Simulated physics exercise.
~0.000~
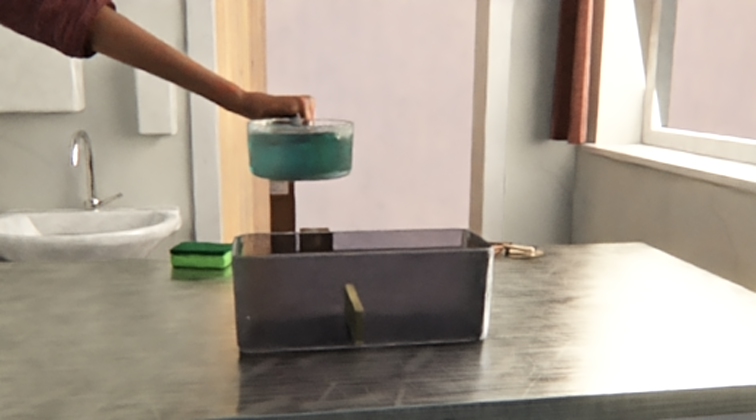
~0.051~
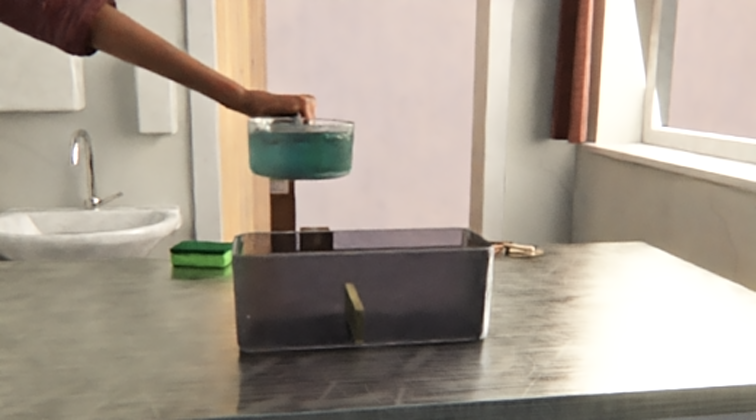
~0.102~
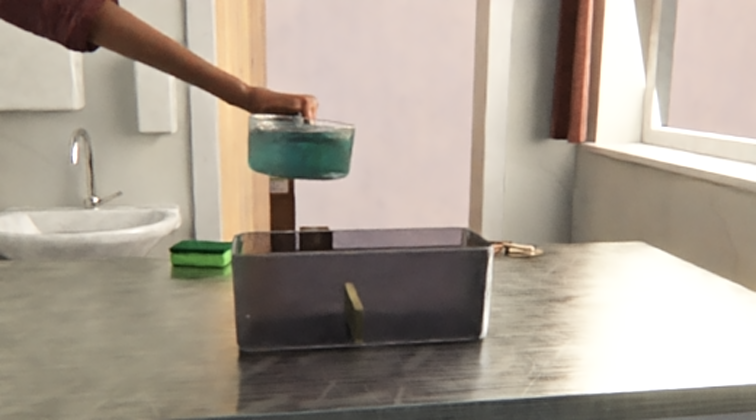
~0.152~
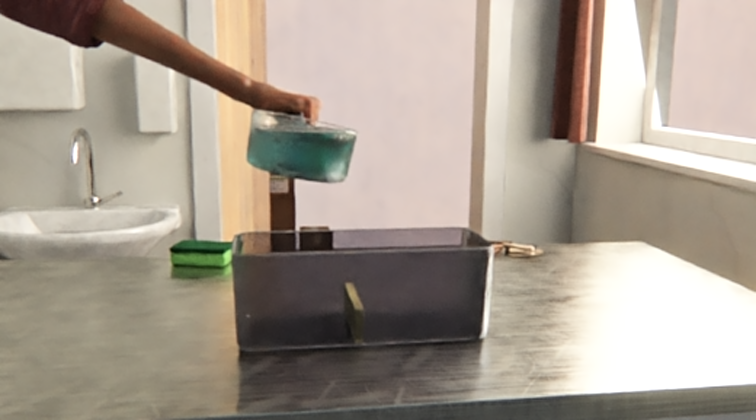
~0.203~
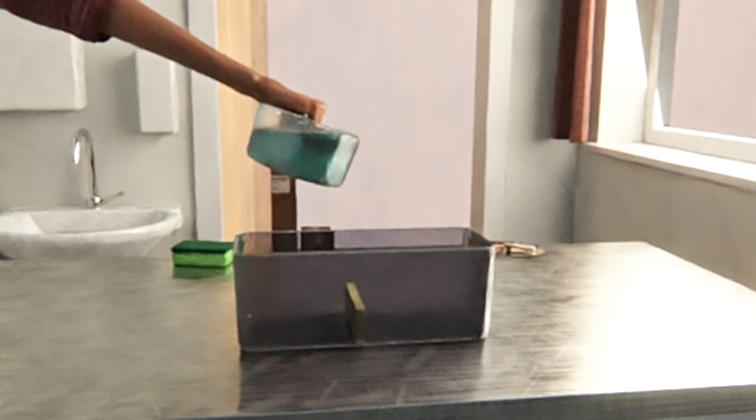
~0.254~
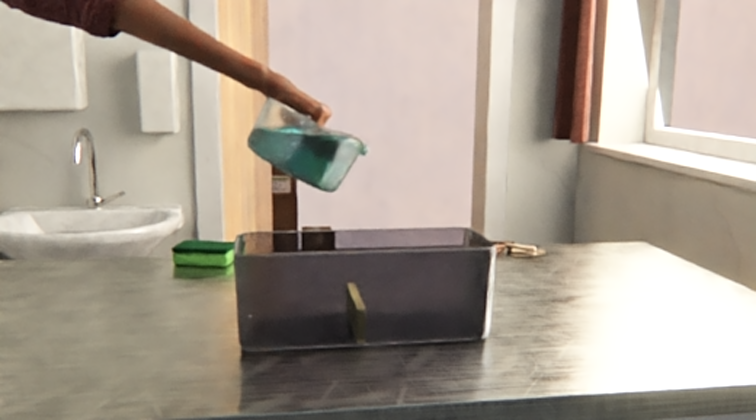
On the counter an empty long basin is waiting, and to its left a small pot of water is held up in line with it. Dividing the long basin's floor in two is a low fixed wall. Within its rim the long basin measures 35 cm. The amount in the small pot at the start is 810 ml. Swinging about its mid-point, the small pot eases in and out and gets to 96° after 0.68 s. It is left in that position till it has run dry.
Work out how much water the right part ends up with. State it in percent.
I would put it at 91 per cent.
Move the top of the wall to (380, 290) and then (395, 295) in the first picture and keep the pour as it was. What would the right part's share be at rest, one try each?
70 in a hundred, followed by 50 in a hundred.
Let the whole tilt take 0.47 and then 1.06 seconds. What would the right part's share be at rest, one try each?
Respectively about 85 and 95 percent.
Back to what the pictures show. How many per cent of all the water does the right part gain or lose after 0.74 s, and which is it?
Net gain of about 10.
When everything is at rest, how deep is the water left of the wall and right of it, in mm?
The left side settles near 4 mm and the right side near 34 mm.
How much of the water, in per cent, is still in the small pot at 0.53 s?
30 %.
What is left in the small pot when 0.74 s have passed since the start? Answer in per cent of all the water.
Around 8 in a hundred is still there.
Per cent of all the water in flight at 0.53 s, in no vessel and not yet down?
Around 40 in a hundred.
By 0.53 s the tilt is 85° and 31 per cent is still to pour, 0 is left of the wall and 30 right of it.
By 0.74 s the tilt is 96° and 8 per cent is still to pour, 5 is left of the wall and 80 right of it.
By 0.95 s the tilt is 96° and 2 per cent is still to pour, 8 is left of the wall and 88 right of it.
By 1.18 s the tilt is 96° and 1 per cent is still to pour, 8 is left of the wall and 91 right of it.
At rest 9 per cent lies left of the wall, 91 right of it and 0 outside.
